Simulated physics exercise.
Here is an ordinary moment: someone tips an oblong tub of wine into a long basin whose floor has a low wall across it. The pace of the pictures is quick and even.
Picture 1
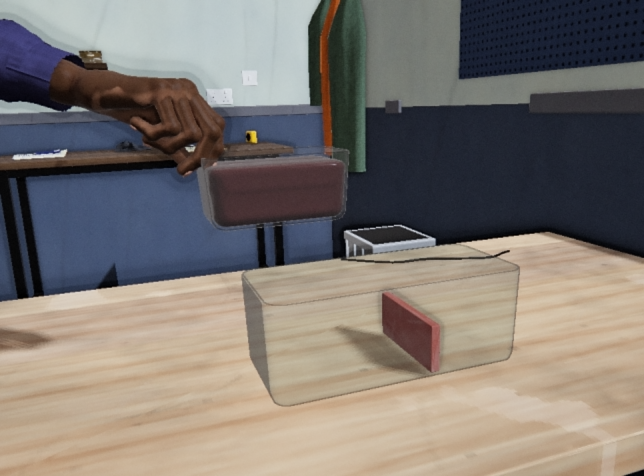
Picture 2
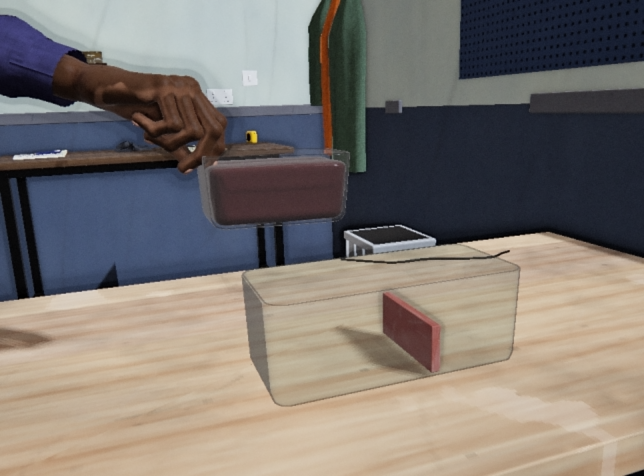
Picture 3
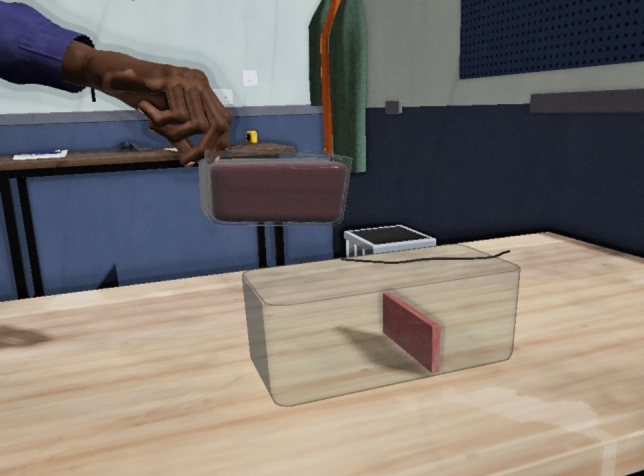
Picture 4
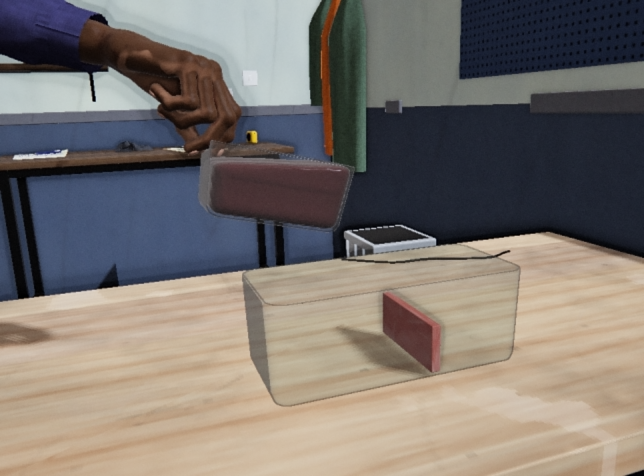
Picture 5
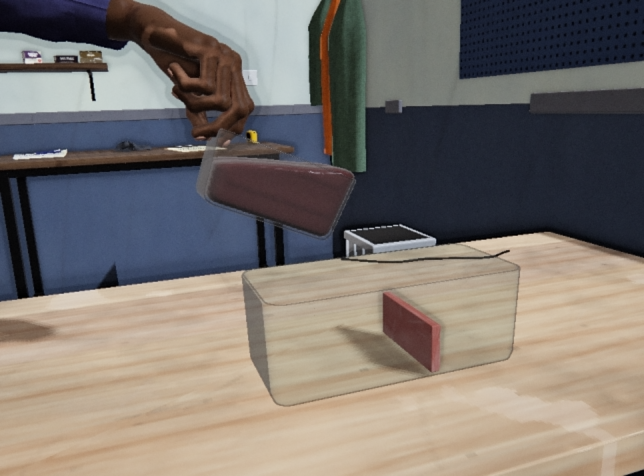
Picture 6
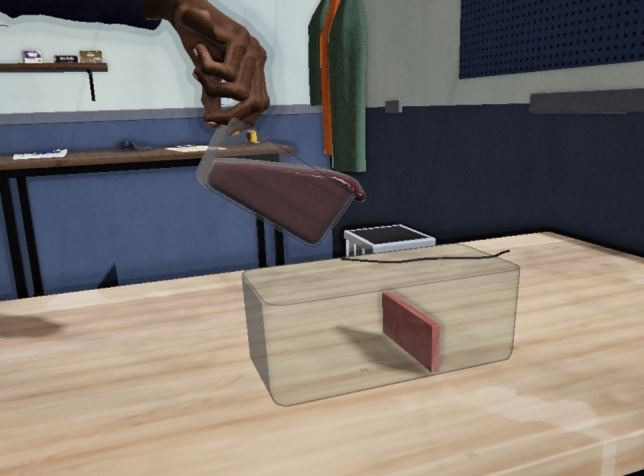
A hand held a clear oblong tub of dark red wine above a long see-through basin on a wooden table, then rose and tilted the tub to the right until wine reached its lowered rim.
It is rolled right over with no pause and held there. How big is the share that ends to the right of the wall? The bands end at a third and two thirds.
Most likely the right of the wall will hold too little for one third.
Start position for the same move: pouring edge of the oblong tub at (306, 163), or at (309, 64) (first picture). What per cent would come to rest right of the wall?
First try: Near 5 percent; second try: Near 5 percent.
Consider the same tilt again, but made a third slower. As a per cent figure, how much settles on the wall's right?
Share on the right: Some 5 percent.
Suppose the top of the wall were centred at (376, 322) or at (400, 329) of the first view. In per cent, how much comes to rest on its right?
50 % then 30 %, approximately.
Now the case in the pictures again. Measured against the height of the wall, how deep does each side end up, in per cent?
40 per cent for the left part, 0 for the right.
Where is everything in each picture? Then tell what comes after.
In the first frame, it leans 0°; its right rim is at (336, 151); the wine meets the walls at (202, 167) and (333, 159); the long basin's rim runs from (252, 289) to (489, 256); the wall's top is at (409, 309).
In the second frame, it leans 2°; its right rim is at (337, 152); the wine meets the walls at (203, 167) and (333, 160).
In the third frame, it leans 6°; its right rim is at (339, 158); the wine meets the walls at (204, 165) and (335, 162).
In the fourth frame, it leans 13°; its right rim is at (342, 167); the wine meets the walls at (207, 163) and (338, 164).
In the fifth frame, it leans 23°; its right rim is at (343, 179); the wine meets the walls at (207, 163) and (339, 172); 3 per cent is over the edge.
In the sixth frame, it leans 35°; its right rim is at (341, 193); the wine meets the walls at (205, 164) and (329, 178); 9 per cent is over the edge.
A moment on, the oblong tub is tipped right over and 12 per cent is still to pour, 62 is left of the wall and 0 right of it.
Next, the oblong tub is tipped right over and 1 per cent is still to pour, 85 is left of the wall and 1 right of it.
Then the oblong tub is tipped right over and 0 per cent is still to pour, 87 is left of the wall and 6 right of it.
Later the oblong tub is tipped right over and 0 per cent is still to pour, 87 is left of the wall and 6 right of it.
In the end 87 per cent lies left of the wall, 6 right of it and 8 outside.
